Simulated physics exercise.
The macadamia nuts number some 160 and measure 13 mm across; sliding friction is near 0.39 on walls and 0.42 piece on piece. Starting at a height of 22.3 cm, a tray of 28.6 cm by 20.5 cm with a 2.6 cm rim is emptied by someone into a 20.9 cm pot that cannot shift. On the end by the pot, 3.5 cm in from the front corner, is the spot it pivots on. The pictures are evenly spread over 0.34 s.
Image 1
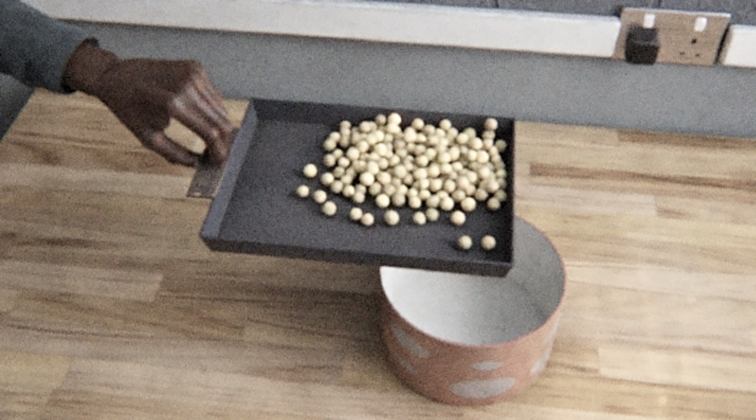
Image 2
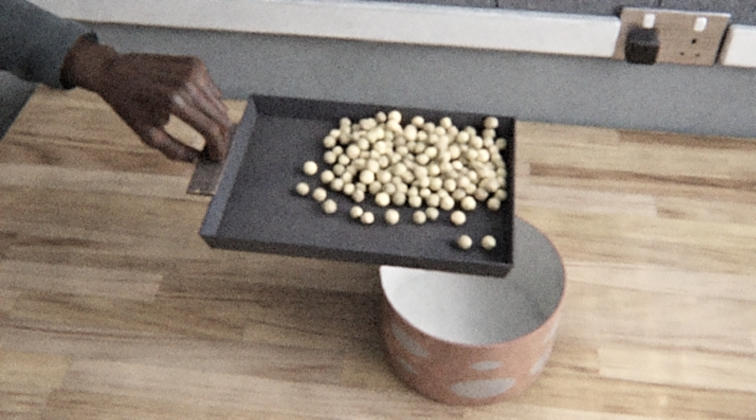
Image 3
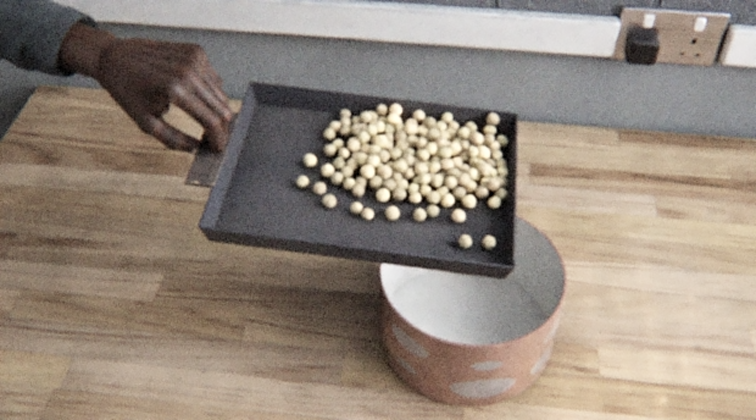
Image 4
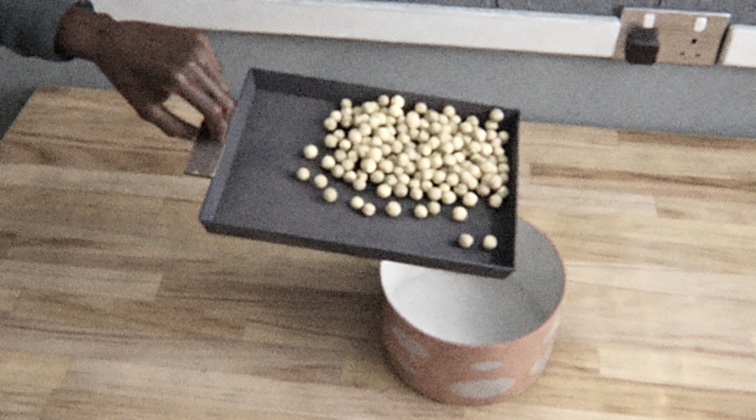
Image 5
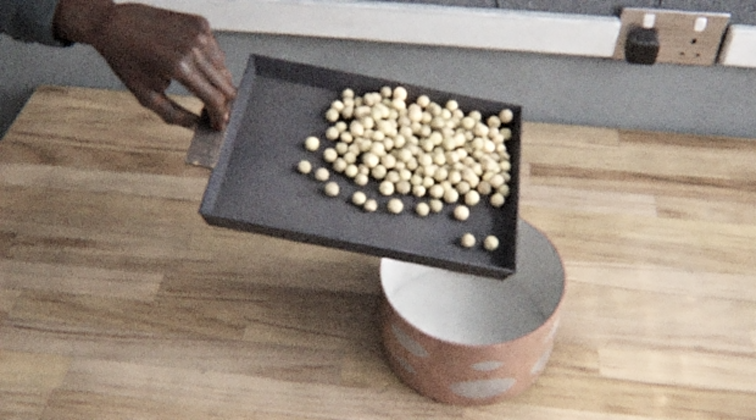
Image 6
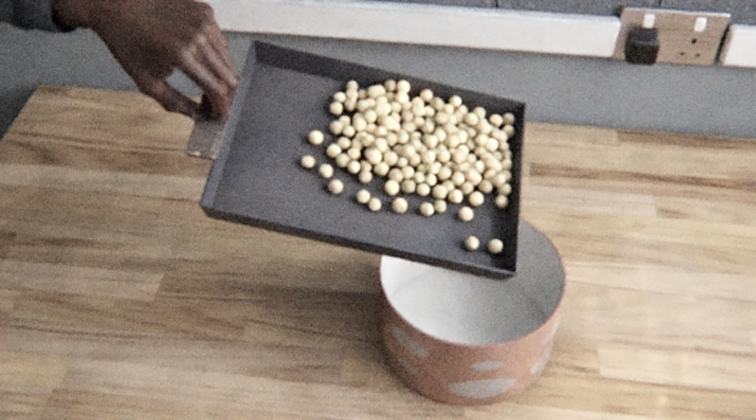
Dark tray of pale round nuts slowly tilting as a hand raises its left end, above a pinkish pot on a wooden worktop.
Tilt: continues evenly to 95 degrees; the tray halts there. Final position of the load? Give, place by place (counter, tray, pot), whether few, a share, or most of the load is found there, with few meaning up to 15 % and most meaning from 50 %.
For the counter I expect most; for the left on the tray I expect few; for the pot I expect few.
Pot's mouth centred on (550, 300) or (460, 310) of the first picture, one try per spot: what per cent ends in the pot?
That gives roughly 60 per cent and then 40 per cent.
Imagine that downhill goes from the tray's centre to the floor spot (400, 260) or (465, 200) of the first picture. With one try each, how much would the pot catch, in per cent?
Near 0 and 25 per cent, in that order.
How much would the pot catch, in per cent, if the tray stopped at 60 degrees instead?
Estimated share: About 0 %.
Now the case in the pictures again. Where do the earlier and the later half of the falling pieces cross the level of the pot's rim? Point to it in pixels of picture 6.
Roughly (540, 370) to start, and after that (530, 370).
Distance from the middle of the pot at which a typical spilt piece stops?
I'd say around 24 centimetres.
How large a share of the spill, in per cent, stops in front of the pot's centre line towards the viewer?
Some 100 per cent.
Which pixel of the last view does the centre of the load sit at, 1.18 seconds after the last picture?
At that moment the load's centre is around (513, 199).
Then, 0.71 s after the last picture, tilt 53 degrees; the tray holds 100 %, the pot 0 %.
Then, 1.18 s after the last picture, tilt 77 degrees; the tray holds 95 %, the pot 0 %.
Then, 1.72 s after the last picture, tilt 95 degrees; the tray holds 0 %, the pot 0 %.
In the end, counter 100 %, tray 0 %, pot 0 %.
